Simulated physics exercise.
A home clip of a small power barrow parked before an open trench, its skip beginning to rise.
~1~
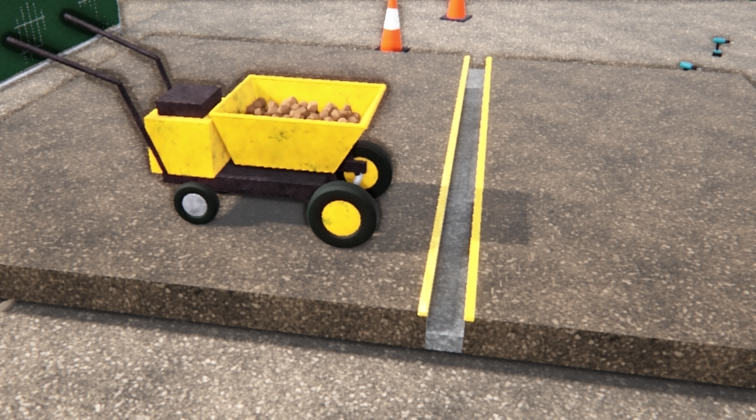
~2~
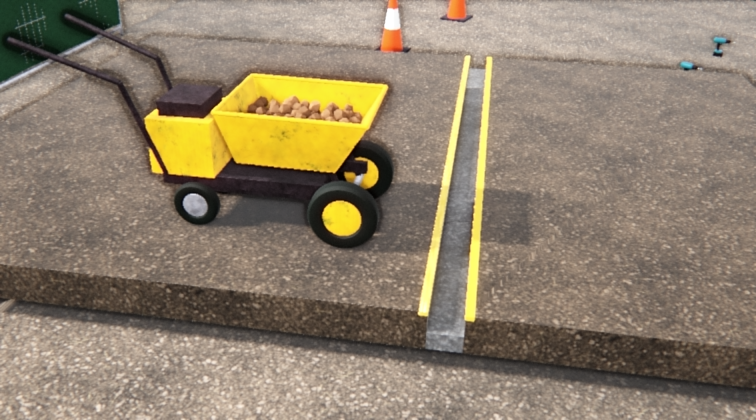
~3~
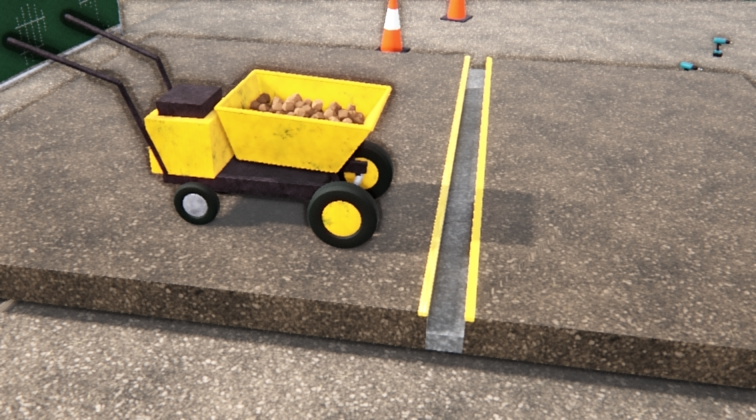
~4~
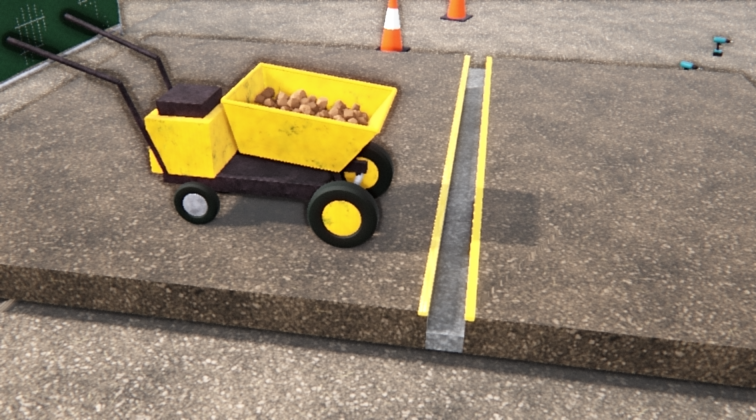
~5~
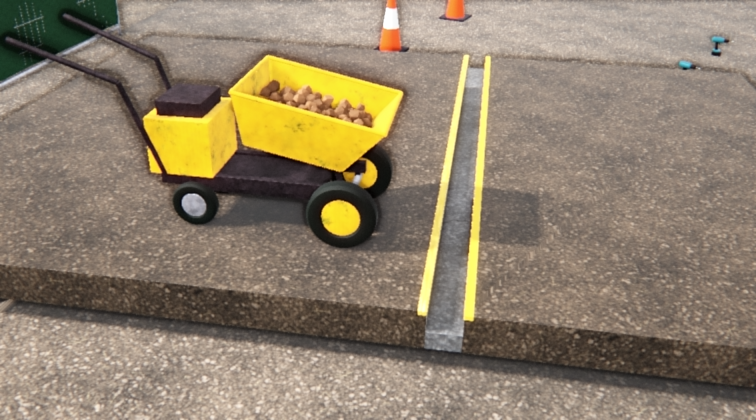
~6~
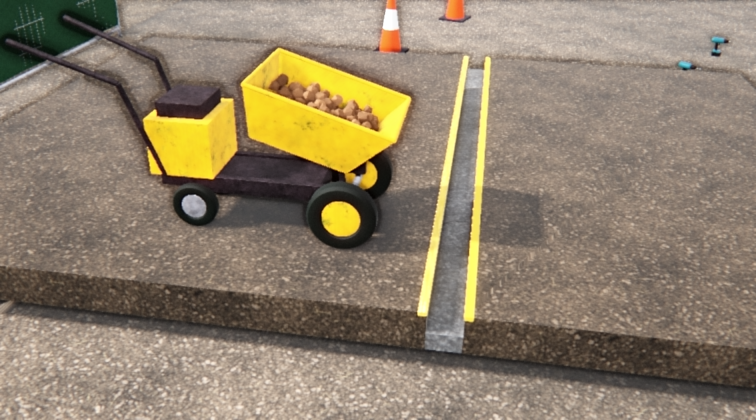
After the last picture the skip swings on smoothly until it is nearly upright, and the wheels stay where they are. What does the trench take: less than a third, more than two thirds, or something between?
Between the edges lies from one third to two thirds of the load.
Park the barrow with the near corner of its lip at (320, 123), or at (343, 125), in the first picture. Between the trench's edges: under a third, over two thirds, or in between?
One: In the middle band. Two: In the middle band.
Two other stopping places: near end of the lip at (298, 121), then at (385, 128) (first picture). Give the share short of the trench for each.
Roughly 50 per cent, and 0 per cent.
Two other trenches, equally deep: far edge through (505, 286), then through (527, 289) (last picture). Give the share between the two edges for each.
Roughly 90 per cent, and 100 per cent.
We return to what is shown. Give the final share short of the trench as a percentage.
It comes to 0 per cent or so.
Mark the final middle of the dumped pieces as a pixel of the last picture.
Close to (475, 229).
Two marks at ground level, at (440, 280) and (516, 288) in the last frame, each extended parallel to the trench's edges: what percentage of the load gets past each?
The first gives 90 %, the second 20 %.
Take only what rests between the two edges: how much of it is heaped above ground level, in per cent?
Roughly 25 in a hundred.
Just after the last frame, skip tipped steeply; every one in the skip.
A moment on, skip tipped right over; roughly two thirds in the skip; about a tenth in or heaped over the trench; roughly a quarter beyond it; just a few falling.
Further on, skip tipped right over; about a tenth in the skip; roughly half in or heaped over the trench; roughly half beyond it.
When it is over, skip tipped right over; just a few in the skip; just a few short of the trench; roughly half in or heaped over the trench; roughly half beyond it.
